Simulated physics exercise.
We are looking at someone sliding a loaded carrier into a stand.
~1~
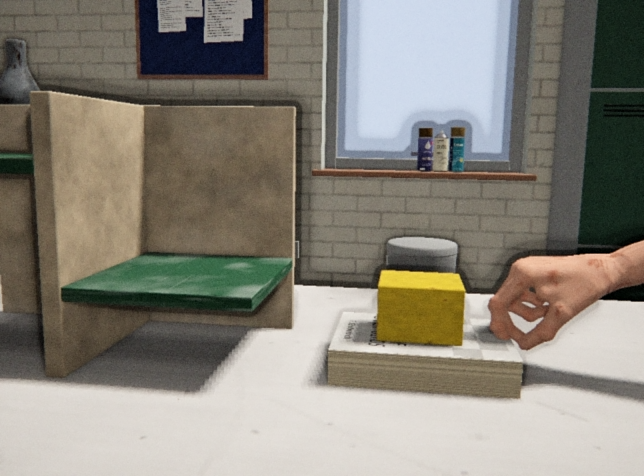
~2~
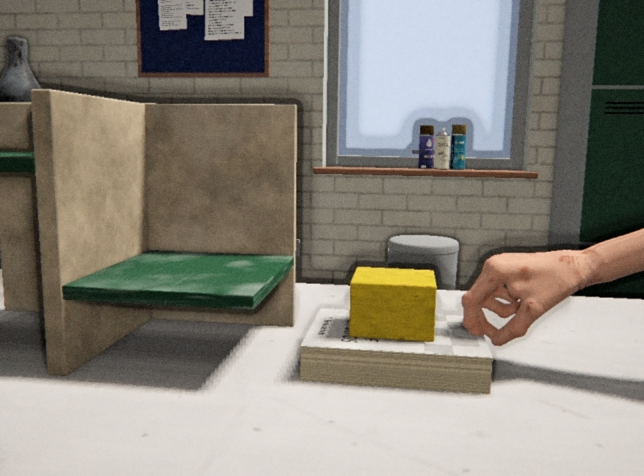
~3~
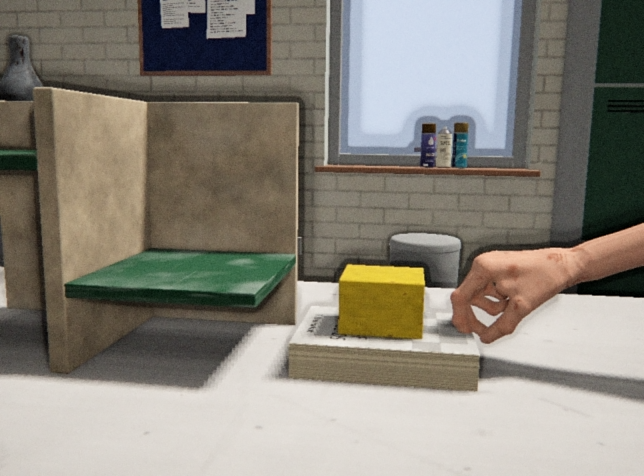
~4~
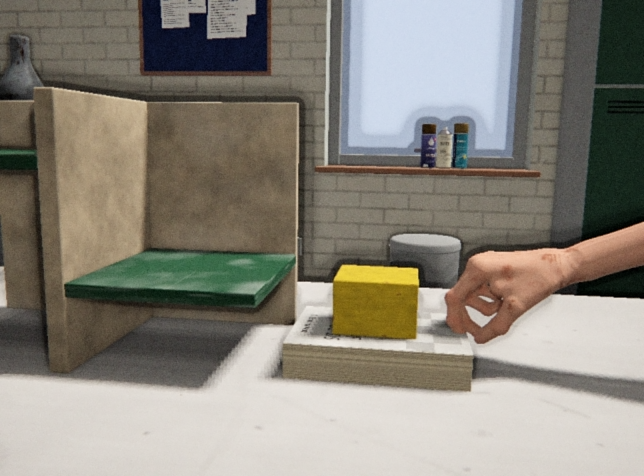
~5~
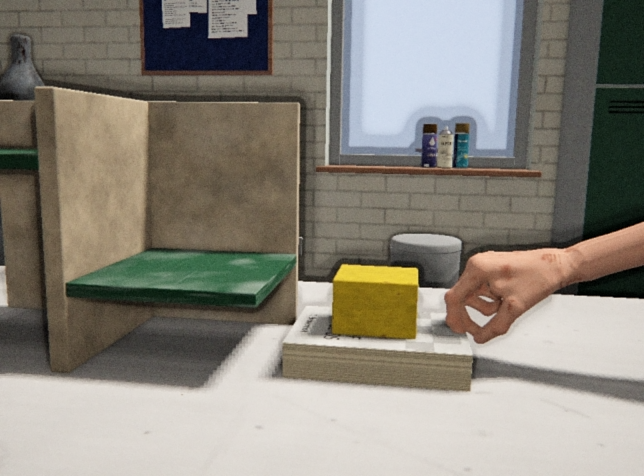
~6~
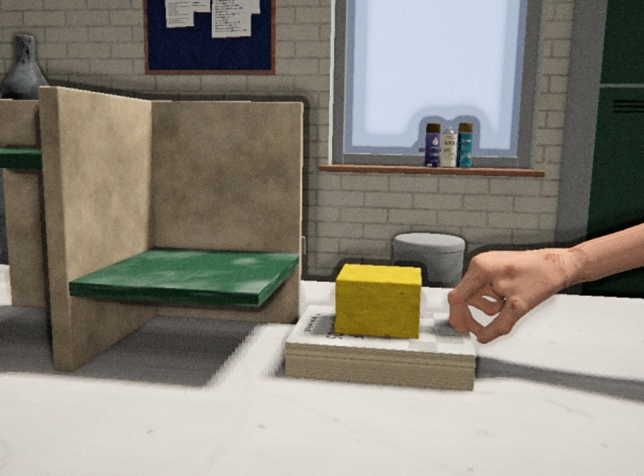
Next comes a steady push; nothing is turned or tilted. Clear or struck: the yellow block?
As it turns out, the yellow block is knocked back.
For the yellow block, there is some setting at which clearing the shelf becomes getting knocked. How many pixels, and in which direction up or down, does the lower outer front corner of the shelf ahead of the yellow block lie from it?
You'd need to go up by roughly 16 pixels to hit the edge.
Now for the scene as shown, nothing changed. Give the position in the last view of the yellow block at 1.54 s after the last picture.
The middle sits near (320, 297).
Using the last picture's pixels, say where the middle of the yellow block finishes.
It ends up close to (362, 321).
Then, 1.54 s later than the last frame, yellow block pushed back on its carrier near (321, 297).
Then, 1.98 s later than the last frame, yellow block tilted by 27° near (320, 296).
Then, 2.12 s later than the last frame, yellow block tilted by 73° near (337, 314).
When it is over, the yellow block strikes the shelf, near (362, 321).
